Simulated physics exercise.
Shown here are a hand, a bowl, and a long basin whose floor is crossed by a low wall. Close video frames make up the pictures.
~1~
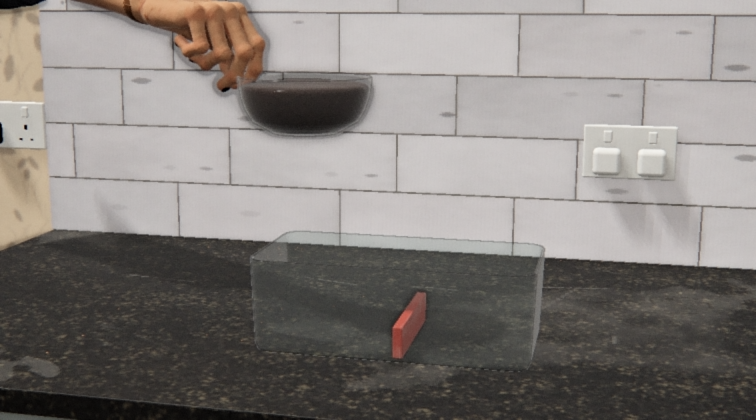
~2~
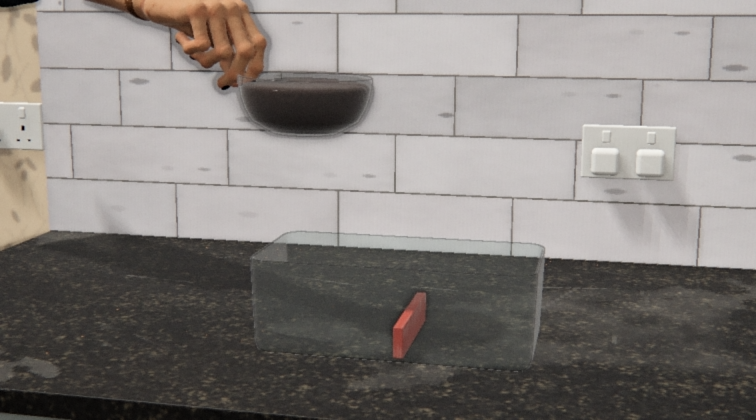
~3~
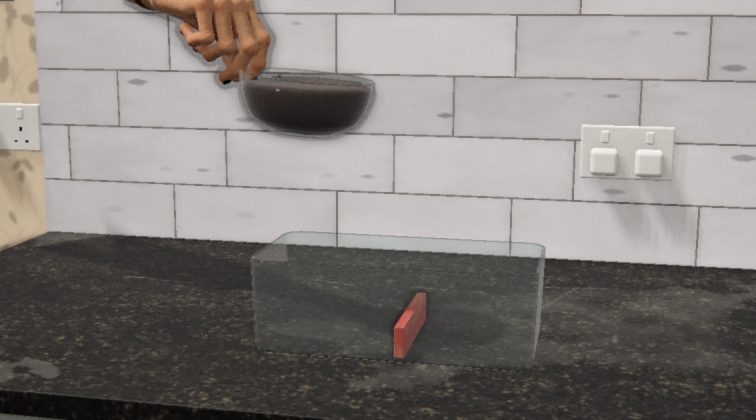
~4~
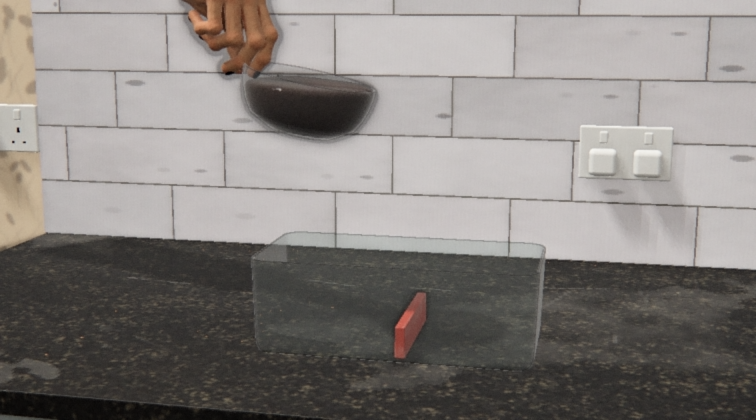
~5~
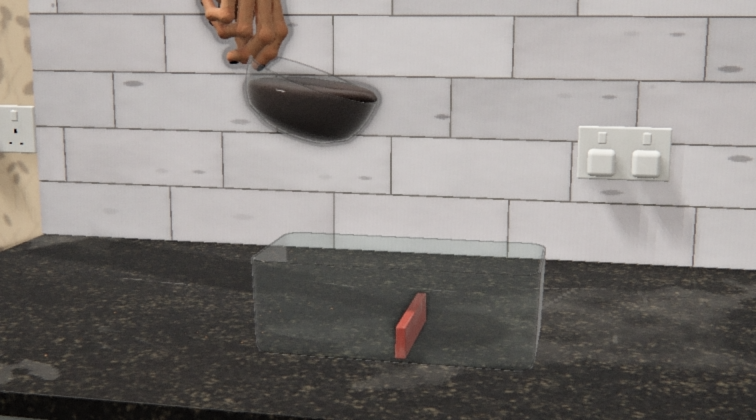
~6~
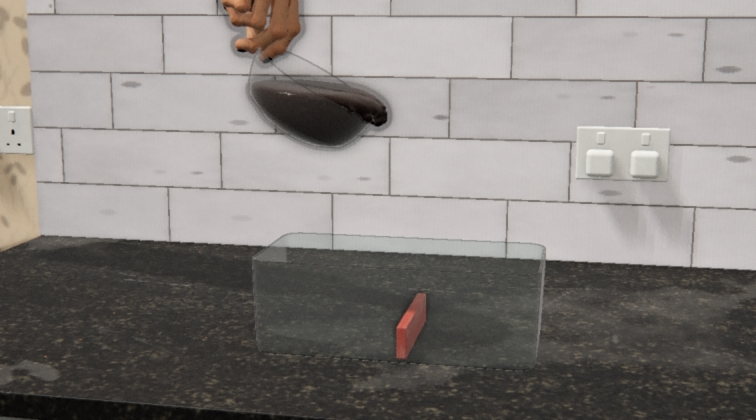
On a kitchen counter, a hand tilting a glass bowl of dark liquid rightward above a clear basin with a low red wall.
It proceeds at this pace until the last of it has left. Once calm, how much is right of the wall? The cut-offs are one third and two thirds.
Falls in the midrange.
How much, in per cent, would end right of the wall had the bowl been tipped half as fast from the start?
It comes to near 70 per cent.
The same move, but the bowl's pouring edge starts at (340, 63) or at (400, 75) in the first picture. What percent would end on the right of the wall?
The first start yields 35 per cent, the second 70 per cent.
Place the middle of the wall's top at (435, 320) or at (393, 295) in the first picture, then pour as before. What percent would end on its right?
35 % then 75 %, approximately.
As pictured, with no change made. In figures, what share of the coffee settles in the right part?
Some 60 parts in a hundred.
A moment on, the bowl is tipped on its side and 15 per cent is still to pour, 3 is left of the wall and 31 right of it.
Next, the bowl is tipped right over and 1 per cent is still to pour, 30 is left of the wall and 61 right of it.
Then the bowl is tipped right over and 0 per cent is still to pour, 38 is left of the wall and 60 right of it.
Later the bowl is tipped right over and 0 per cent is still to pour, 38 is left of the wall and 60 right of it.
Finally, 38 per cent lies left of the wall, 60 right of it and 2 outside.
